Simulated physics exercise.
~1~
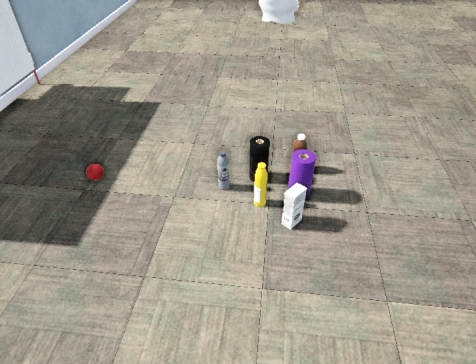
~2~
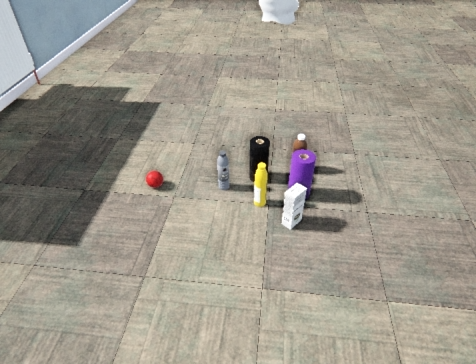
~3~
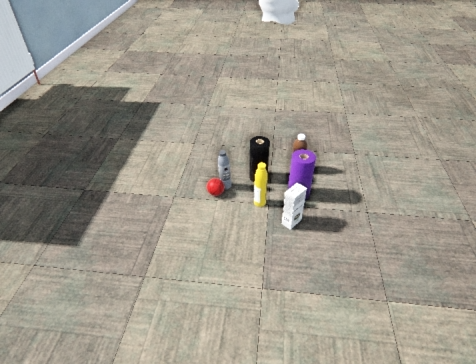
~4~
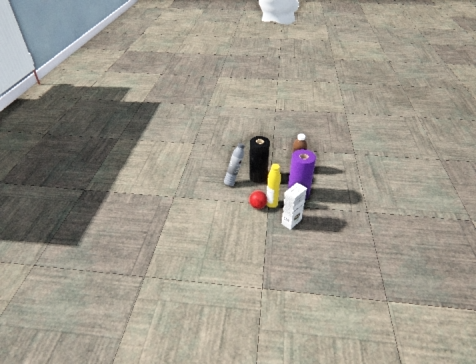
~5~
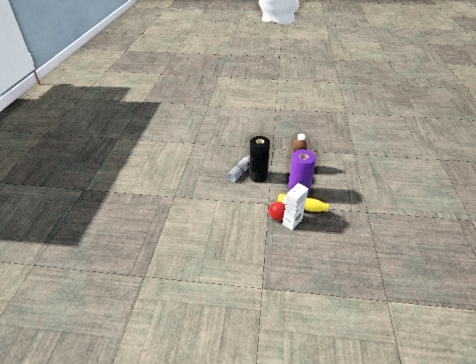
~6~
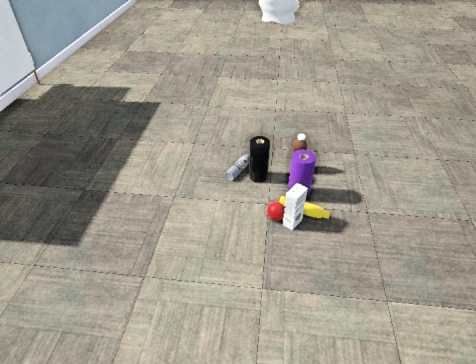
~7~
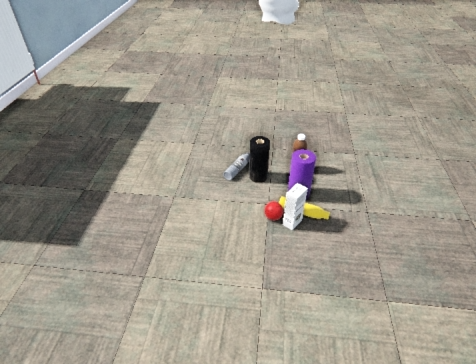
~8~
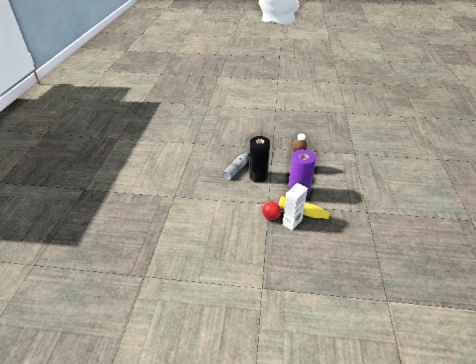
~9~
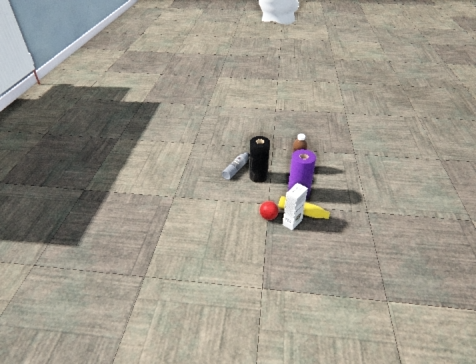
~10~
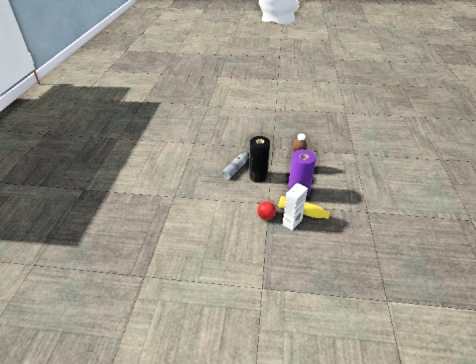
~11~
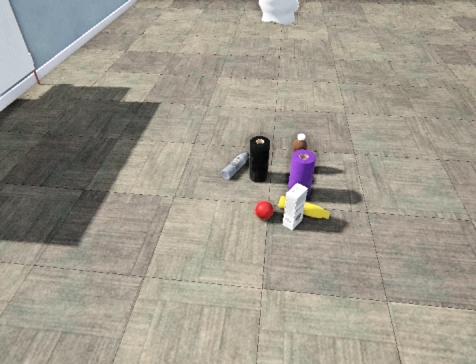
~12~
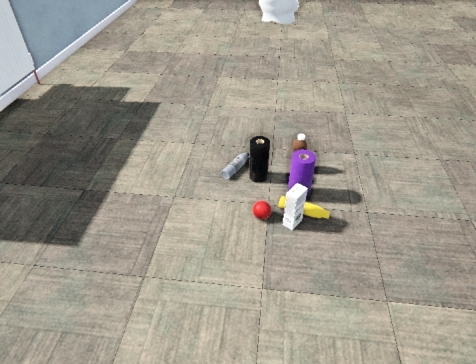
A floor of grey-brown carpet tiles, seen from above at an angle, has a blue wall at the upper left and a broad shadow on the left. Near the middle stand a grey bottle, a black roll and a yellow bottle, with a brown bottle, a purple roll and a white carton to their right. A red ball rolls rightward out of the shadow and hits the grey bottle, which leans and falls. The ball carries on into the yellow bottle, which topples behind the carton. The ball then creeps slightly back left, leaving both bottles lying down and the rest standing.
